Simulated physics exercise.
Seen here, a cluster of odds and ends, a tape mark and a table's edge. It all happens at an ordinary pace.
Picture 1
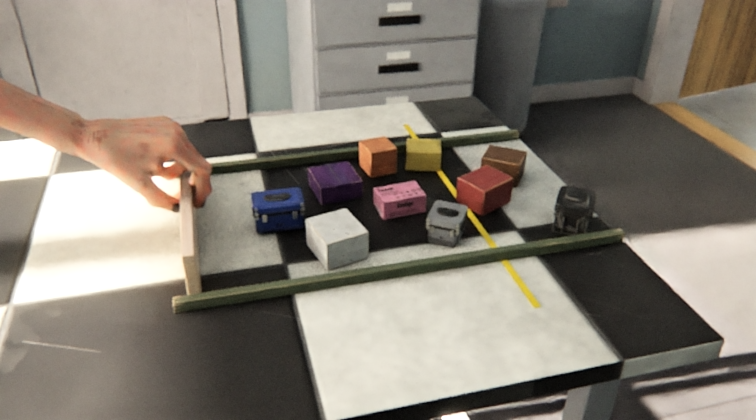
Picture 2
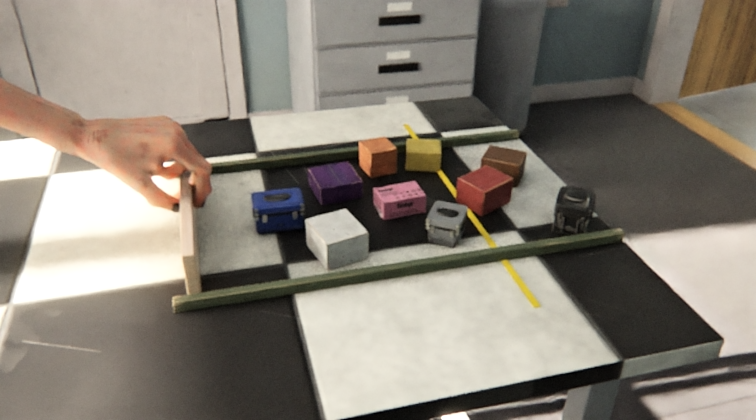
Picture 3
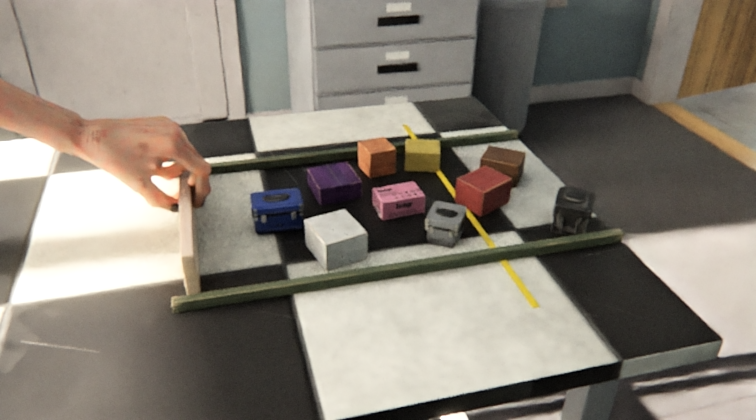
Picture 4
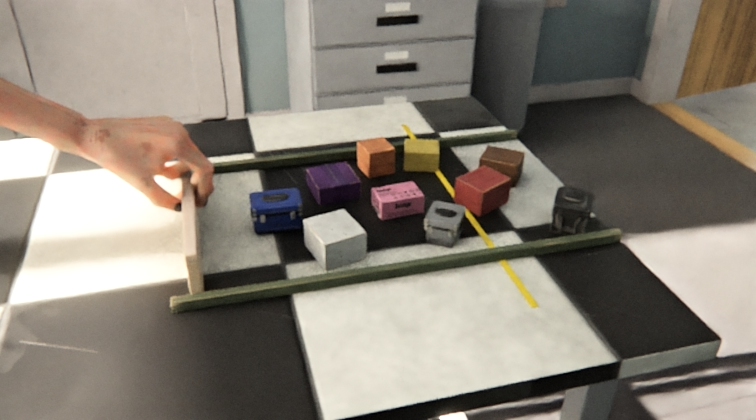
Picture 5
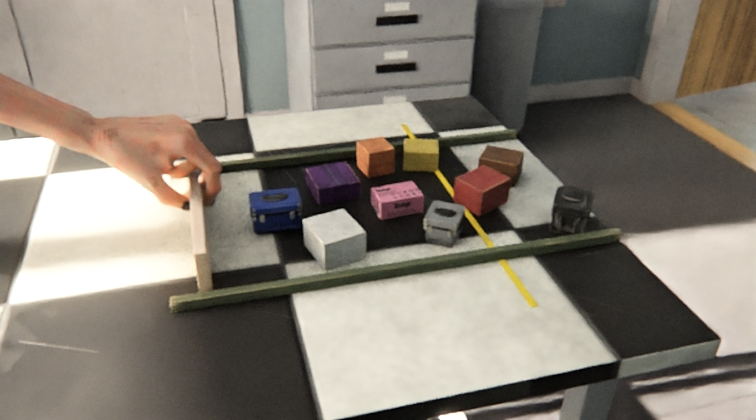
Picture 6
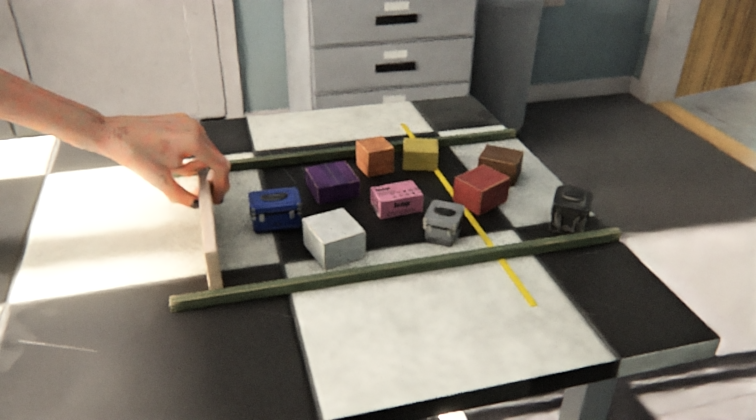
A hand holding an upright wooden board stays nearly still at the left of a table, then slides it slightly right between two rails, toward a cluster of small colourful boxes and cases that remain in place around a yellow line.
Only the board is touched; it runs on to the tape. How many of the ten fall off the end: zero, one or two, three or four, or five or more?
The number that fall off is zero.
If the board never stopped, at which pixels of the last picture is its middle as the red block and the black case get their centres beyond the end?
At (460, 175) for the red block; at (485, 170) for the black case.
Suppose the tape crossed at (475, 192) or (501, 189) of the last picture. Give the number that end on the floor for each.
In that order 1 and 2.
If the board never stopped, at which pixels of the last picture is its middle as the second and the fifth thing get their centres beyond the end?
Its middle is around (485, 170) and later (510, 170).
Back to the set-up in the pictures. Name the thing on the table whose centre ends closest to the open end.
That is the red block.
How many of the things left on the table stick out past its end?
Overhanging: 1.
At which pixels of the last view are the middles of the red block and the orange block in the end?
The red block stops around (567, 182); the orange block around (445, 144).
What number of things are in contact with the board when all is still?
That makes 4.
A little later, none off yet; black case at rest near (571, 210); brown block at rest near (500, 165); red block at rest near (481, 189).
Next, none off yet; black case at rest near (571, 210); brown block at rest near (500, 165); red block shifted a little near (502, 188).
When it is over, the number that fall off is zero.
